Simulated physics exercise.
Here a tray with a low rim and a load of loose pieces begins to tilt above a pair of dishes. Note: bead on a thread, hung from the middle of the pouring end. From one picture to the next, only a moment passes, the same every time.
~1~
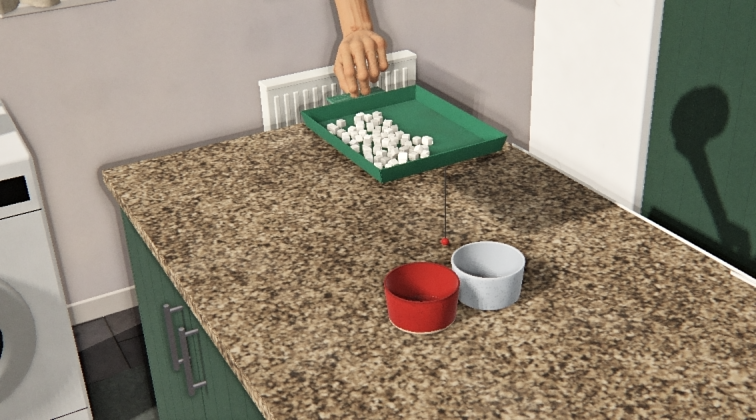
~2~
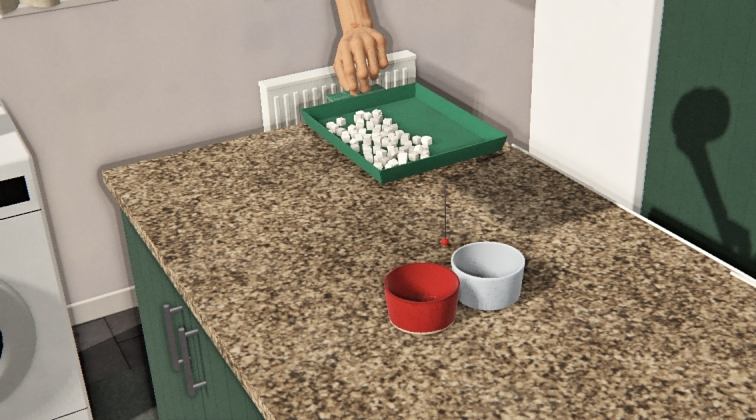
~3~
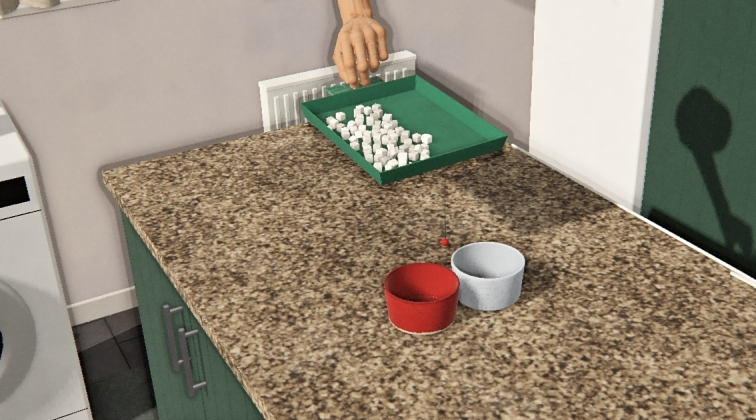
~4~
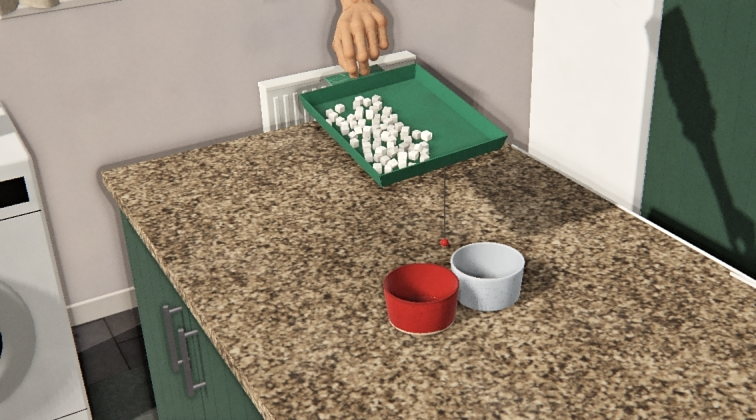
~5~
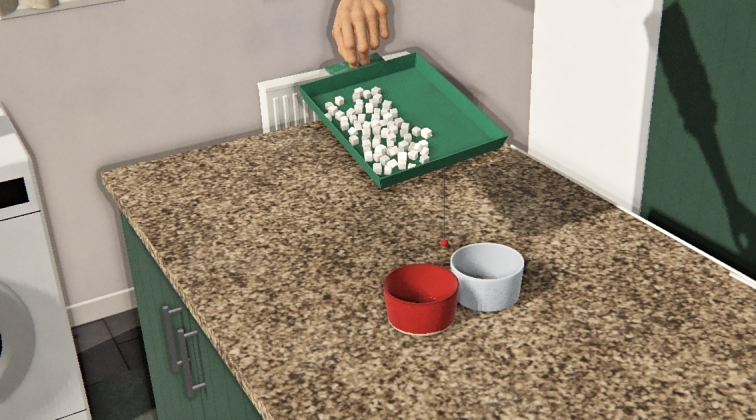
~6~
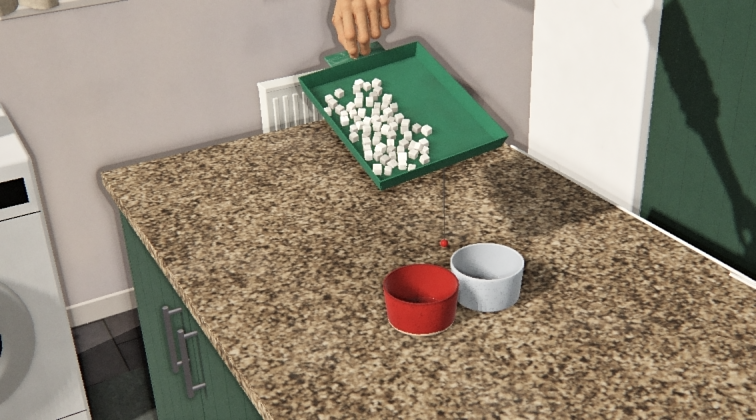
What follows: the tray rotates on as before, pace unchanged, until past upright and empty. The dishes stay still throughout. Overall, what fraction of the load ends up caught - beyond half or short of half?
Beyond half.
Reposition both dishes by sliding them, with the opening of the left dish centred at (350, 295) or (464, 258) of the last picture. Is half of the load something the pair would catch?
The pair would catch the greater share the first time and the lesser share the second time.
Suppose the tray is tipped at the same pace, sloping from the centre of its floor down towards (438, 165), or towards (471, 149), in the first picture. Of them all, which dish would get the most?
Going by the two slopes in order, it's the left-side one and then the right-side one.
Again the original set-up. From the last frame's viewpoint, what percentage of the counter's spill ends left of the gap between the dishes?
Close to 70 per cent.
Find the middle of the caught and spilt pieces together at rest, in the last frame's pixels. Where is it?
Around (425, 314), give or take.
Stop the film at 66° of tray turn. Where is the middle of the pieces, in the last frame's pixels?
Close to (396, 148).
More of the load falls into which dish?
That's the left side.
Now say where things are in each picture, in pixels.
In the first frame, corners of the pouring end near (382, 167) and (502, 135), level; middle of the load near (378, 142), sugar cubes; left dish near (442, 313); right dish near (509, 290); bead on its thread near (445, 242).
In the second frame, corners of the pouring end near (382, 168) and (502, 135), level; middle of the load near (378, 141).
In the third frame, corners of the pouring end near (382, 170) and (502, 135), tipped barely, lowest at the left corner; middle of the load near (378, 138).
In the fourth frame, corners of the pouring end near (382, 172) and (502, 134), tipped a little, lowest at the left corner; middle of the load near (377, 134).
In the fifth frame, corners of the pouring end near (382, 175) and (502, 134), tipped a little, lowest at the left corner; middle of the load near (377, 130).
In the sixth frame, corners of the pouring end near (382, 178) and (503, 134), tipped clearly, lowest at the left corner; middle of the load near (377, 127); left dish near (441, 315); right dish near (508, 291).
Shortly afterwards, tray tipped steeply; the whole lot on the tray.
Next, tray tipped past a quarter turn; all but a few on the tray; only a few in the left dish; only a few in the right dish; only a few in the air.
Some moments later, tray tipped past a quarter turn; the bulk in the left dish; a little in the right dish; near a quarter outside both.
In the end, tray tipped past a quarter turn; the bulk in the left dish; a little in the right dish; near a quarter outside both.
